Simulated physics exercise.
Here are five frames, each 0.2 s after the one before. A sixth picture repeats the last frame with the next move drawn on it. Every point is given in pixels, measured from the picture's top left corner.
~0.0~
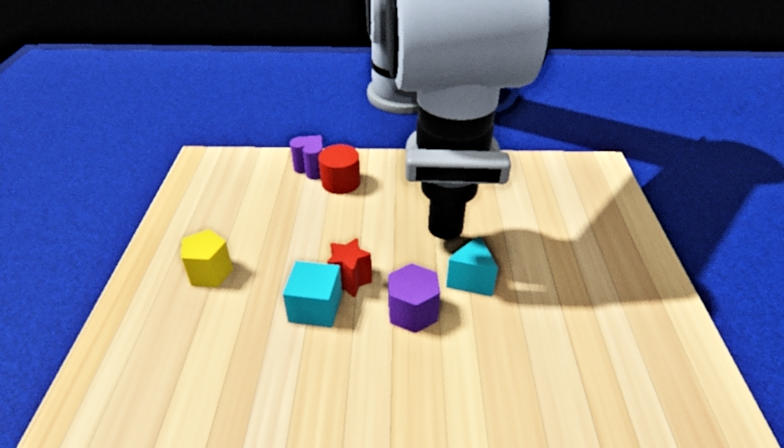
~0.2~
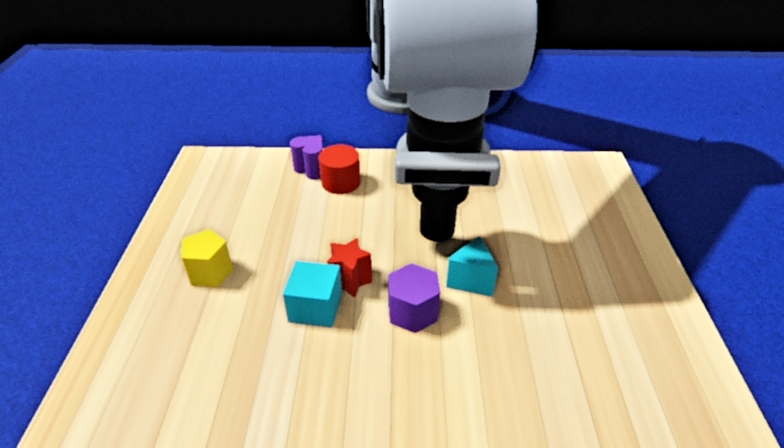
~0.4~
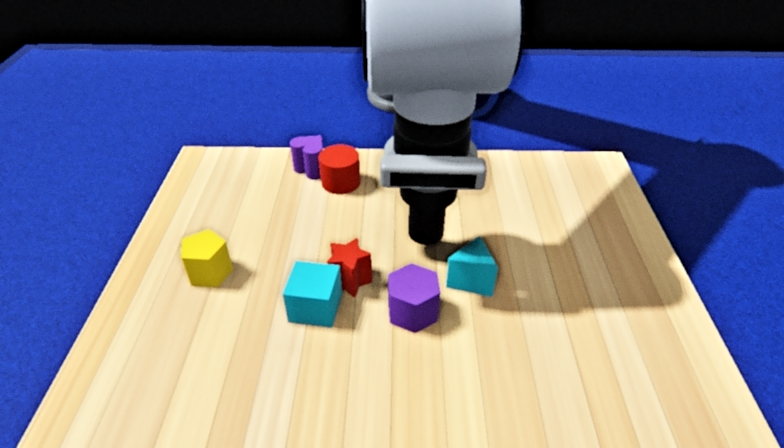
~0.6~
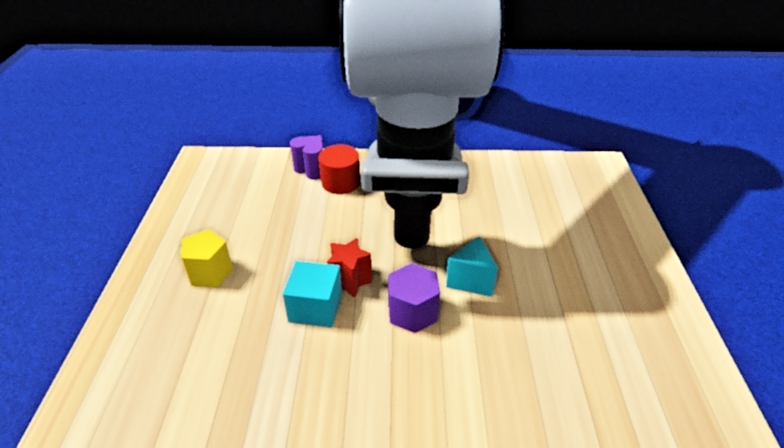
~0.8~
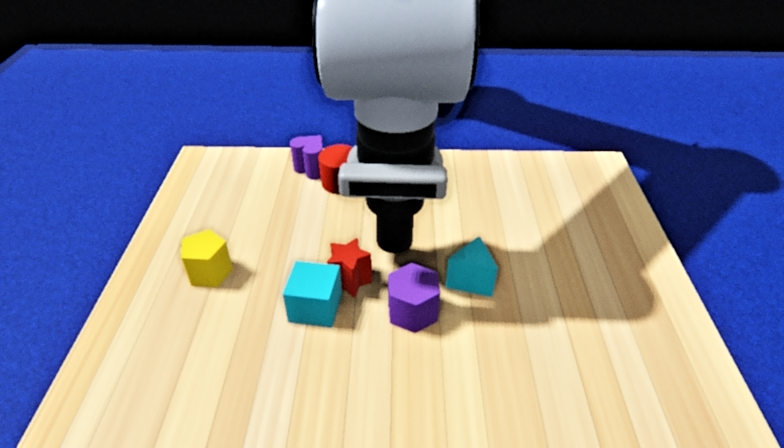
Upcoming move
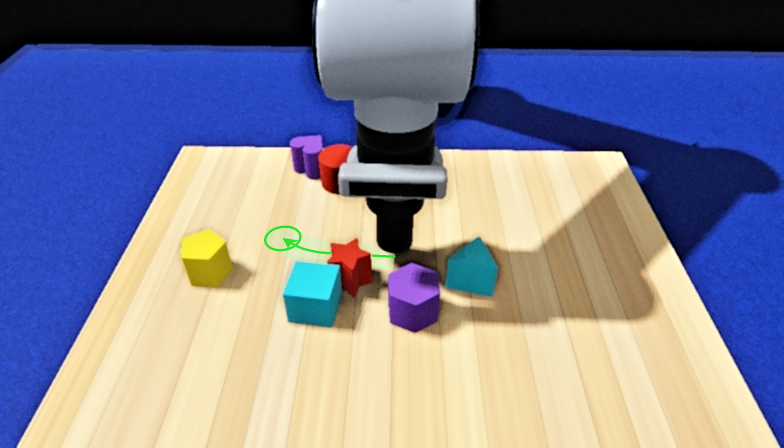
A robot arm moves slowly left above the wooden board while the coloured blocks stay still.
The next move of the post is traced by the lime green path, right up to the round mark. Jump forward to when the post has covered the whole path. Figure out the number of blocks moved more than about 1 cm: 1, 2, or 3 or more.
The push will move one block.
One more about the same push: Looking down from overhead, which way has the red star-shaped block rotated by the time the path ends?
Answer: Against the clock.
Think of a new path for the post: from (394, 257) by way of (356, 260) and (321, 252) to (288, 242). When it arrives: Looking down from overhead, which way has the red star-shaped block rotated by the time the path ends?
From overhead, anticlockwise.
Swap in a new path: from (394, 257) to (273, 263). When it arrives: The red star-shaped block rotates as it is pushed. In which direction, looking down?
It makes a counterclockwise turn.
The drawn path runs from (394, 257) by way of (354, 255) and (315, 252) to (283, 238).
The first path, step by step. One third of the way, post (353, 239); turquoise four-sided block (309, 283); red star-shaped block (340, 253), turned 25° anticlockwise.
Two thirds of the way, post (311, 236); turquoise four-sided block (309, 283); red star-shaped block (334, 251), turned 55° anticlockwise.
At the end, post (280, 223); turquoise four-sided block (309, 283); red star-shaped block (334, 251), turned 55° anticlockwise; purple hexagon not moved.
